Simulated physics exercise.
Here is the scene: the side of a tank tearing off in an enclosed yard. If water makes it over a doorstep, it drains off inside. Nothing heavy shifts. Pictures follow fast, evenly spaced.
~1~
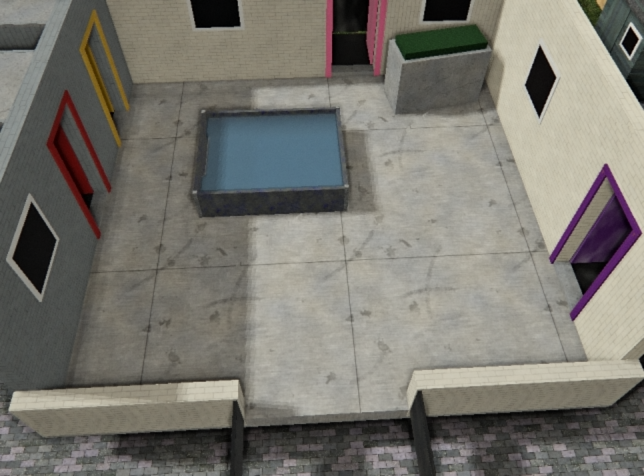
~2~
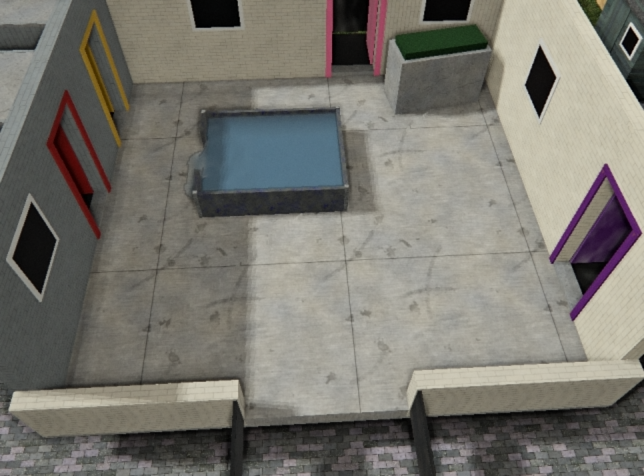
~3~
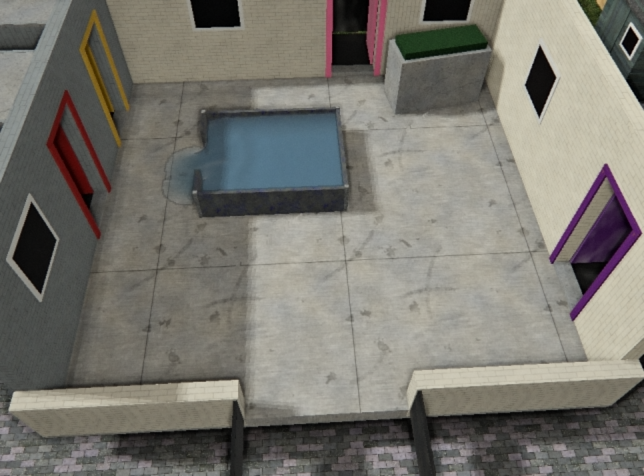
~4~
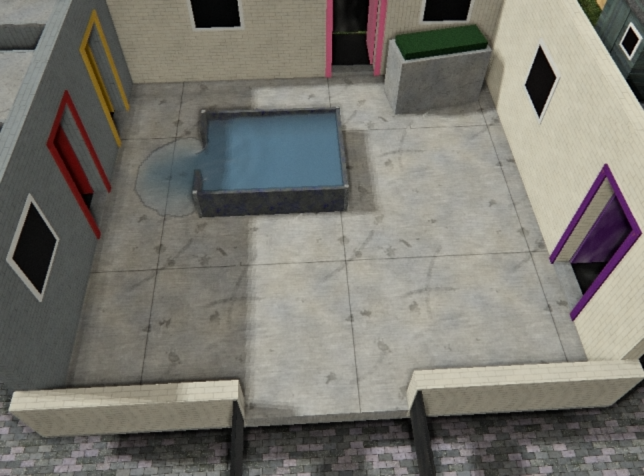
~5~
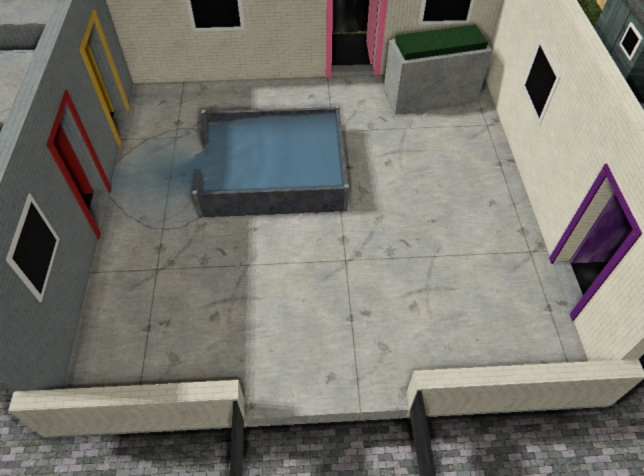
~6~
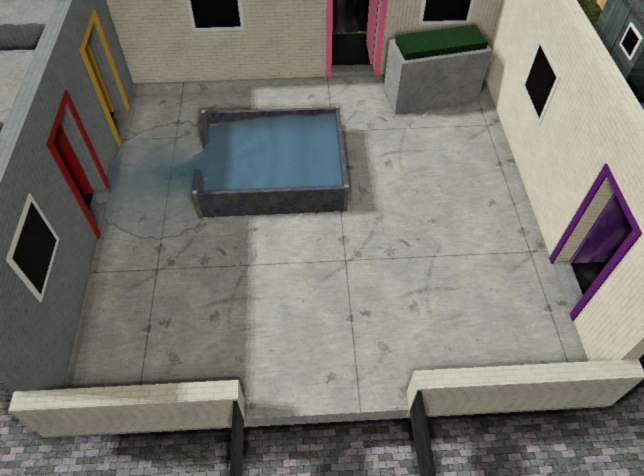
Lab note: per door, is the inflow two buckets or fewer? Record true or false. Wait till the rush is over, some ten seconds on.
Pink door true; red door false; purple door true; yellow door false.
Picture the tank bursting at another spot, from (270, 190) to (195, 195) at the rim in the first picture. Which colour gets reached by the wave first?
It's the red-painted one.
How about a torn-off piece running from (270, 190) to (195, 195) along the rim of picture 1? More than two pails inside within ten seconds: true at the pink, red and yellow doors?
The pink one remains below, the red one remains below, and the yellow one remains below.
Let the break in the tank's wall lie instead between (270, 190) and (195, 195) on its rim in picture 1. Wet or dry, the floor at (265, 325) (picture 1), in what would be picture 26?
At that place: Wet.
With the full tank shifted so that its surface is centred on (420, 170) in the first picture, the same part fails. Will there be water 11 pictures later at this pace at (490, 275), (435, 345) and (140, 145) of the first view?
Parched, parched, soaked.
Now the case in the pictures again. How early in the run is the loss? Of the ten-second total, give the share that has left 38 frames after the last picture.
It comes to around 75 per cent.
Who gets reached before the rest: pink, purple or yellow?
I'd say it's the yellow door.
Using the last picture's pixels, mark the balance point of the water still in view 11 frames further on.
I'd place it roughly at (228, 171).
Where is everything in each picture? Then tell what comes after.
The open tank at (271, 151) is whole and still, in the first picture.
The front is at a hidden place, out from the gap at (205, 168), in the second picture.
Water pours out at (206, 168) and has run to (171, 194), in the third picture.
The front is at (141, 188), out from the gap at (206, 168), in the fourth picture.
The front is at (110, 189), out from the gap at (205, 167), in the fifth picture.
The front is at (100, 198), out from the gap at (205, 167), in the sixth picture.
A moment on, water covers 10 % of the floor; the pink door not reached, the red door over two buckets in, the purple door not reached, the yellow door under two buckets in.
Next, water covers 15 % of the floor; the pink door not reached, the red door far over two buckets in, the purple door not reached, the yellow door over two buckets in.
Then, water covers 25 % of the floor; the pink door not reached, the red door far over two buckets in, the purple door not reached, the yellow door far over two buckets in.
Later, water covers 45 % of the floor; the pink door wet at the sill, nothing in, the red door far over two buckets in, the purple door not reached, the yellow door far over two buckets in.
In the end, water covers 70 % of the floor; the pink door wet at the sill, nothing in, the red door far over two buckets in, the purple door not reached, the yellow door far over two buckets in.
